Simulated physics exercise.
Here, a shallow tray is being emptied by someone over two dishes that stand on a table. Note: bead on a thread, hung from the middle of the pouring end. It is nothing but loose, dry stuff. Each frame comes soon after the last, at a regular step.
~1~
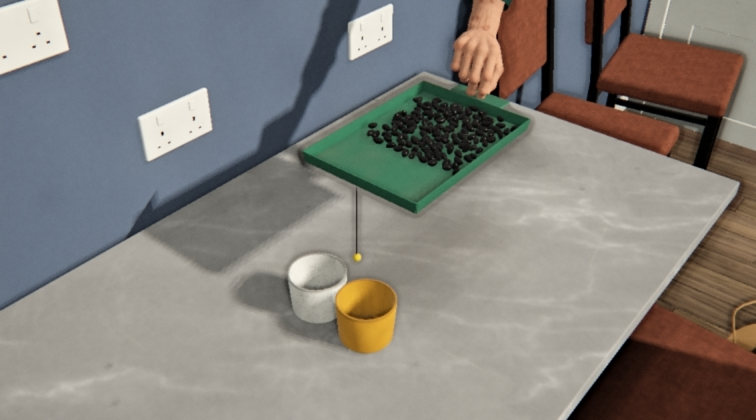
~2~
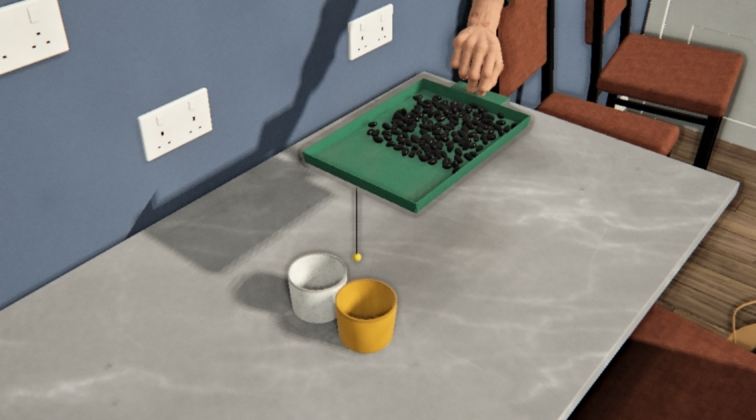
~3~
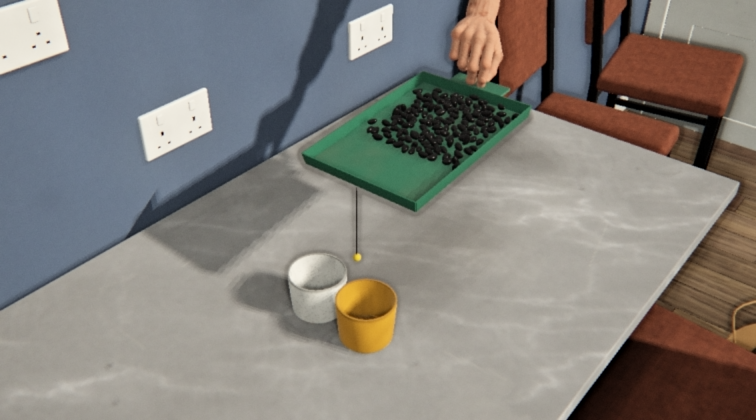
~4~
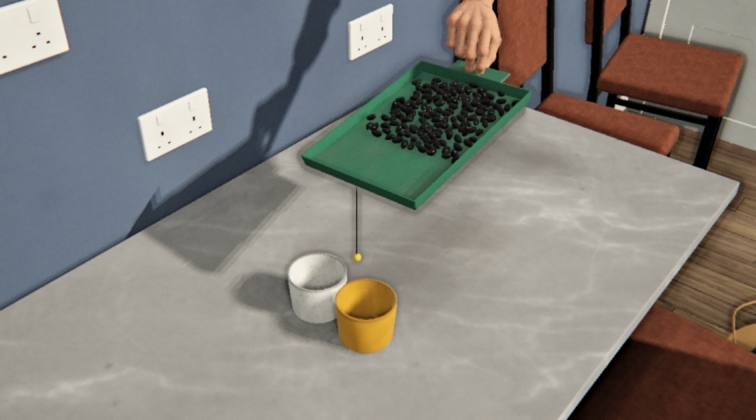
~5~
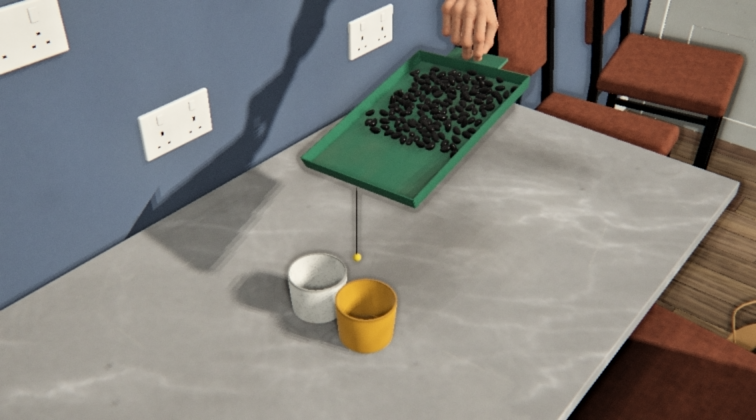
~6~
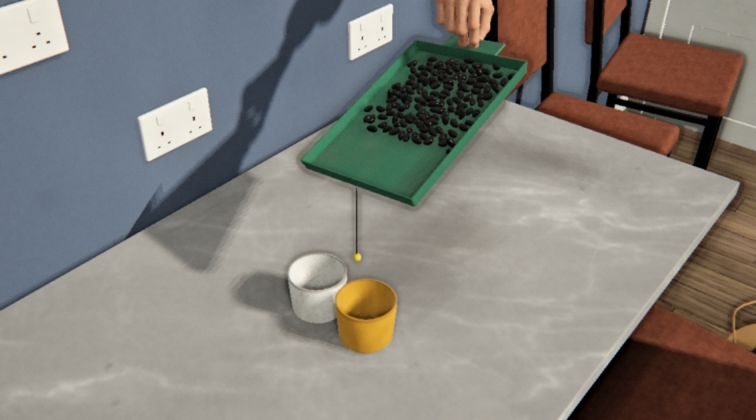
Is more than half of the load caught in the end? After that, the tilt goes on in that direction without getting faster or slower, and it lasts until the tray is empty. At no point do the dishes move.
No. The dishes will keep a minor share of it.
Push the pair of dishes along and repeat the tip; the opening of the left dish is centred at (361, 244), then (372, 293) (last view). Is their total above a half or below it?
The pair would catch the lesser share the first time and the lesser share the second time.
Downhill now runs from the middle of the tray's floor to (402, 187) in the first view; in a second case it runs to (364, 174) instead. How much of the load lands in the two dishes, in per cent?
It comes to about 50 per cent the first time and about 60 per cent the second.
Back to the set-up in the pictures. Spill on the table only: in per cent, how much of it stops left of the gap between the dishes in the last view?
100 %, roughly.
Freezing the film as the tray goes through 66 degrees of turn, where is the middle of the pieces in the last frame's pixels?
In the last view, the load is centred close to (331, 162).
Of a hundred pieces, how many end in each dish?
Left dish 20, right dish 0 %.
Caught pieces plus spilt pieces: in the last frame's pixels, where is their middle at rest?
About (286, 289).
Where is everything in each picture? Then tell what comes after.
In the first picture, corners of the pouring end (305, 151) and (416, 202), level; middle of the load (446, 131), black beans; left dish (298, 301); right dish (347, 330); bead on its thread (357, 257).
In the second picture, corners of the pouring end (305, 151) and (416, 202), level; middle of the load (446, 129).
In the third picture, corners of the pouring end (305, 153) and (415, 201), tipped barely, lowest at the left corner; middle of the load (446, 123).
In the fourth picture, corners of the pouring end (304, 155) and (414, 199), tipped a little, lowest at the left corner; middle of the load (446, 114).
In the fifth picture, corners of the pouring end (303, 157) and (413, 198), tipped a little, lowest at the left corner; middle of the load (444, 105).
In the sixth picture, corners of the pouring end (303, 159) and (411, 197), tipped clearly, lowest at the left corner; middle of the load (442, 97); left dish (298, 301); right dish (347, 330).
Just after the last frame, tray tipped steeply; the larger part on the tray; just a few outside both; about a tenth in the air.
A moment on, tray tipped past a quarter turn; roughly a quarter on the tray; just a few in the right dish; about a tenth in the left dish; roughly half outside both; roughly a quarter in the air.
Further on, tray tipped past a quarter turn; just a few in the right dish; roughly a quarter in the left dish; the larger part outside both.
When it is over, tray tipped past a quarter turn; just a few in the right dish; roughly a quarter in the left dish; the larger part outside both.
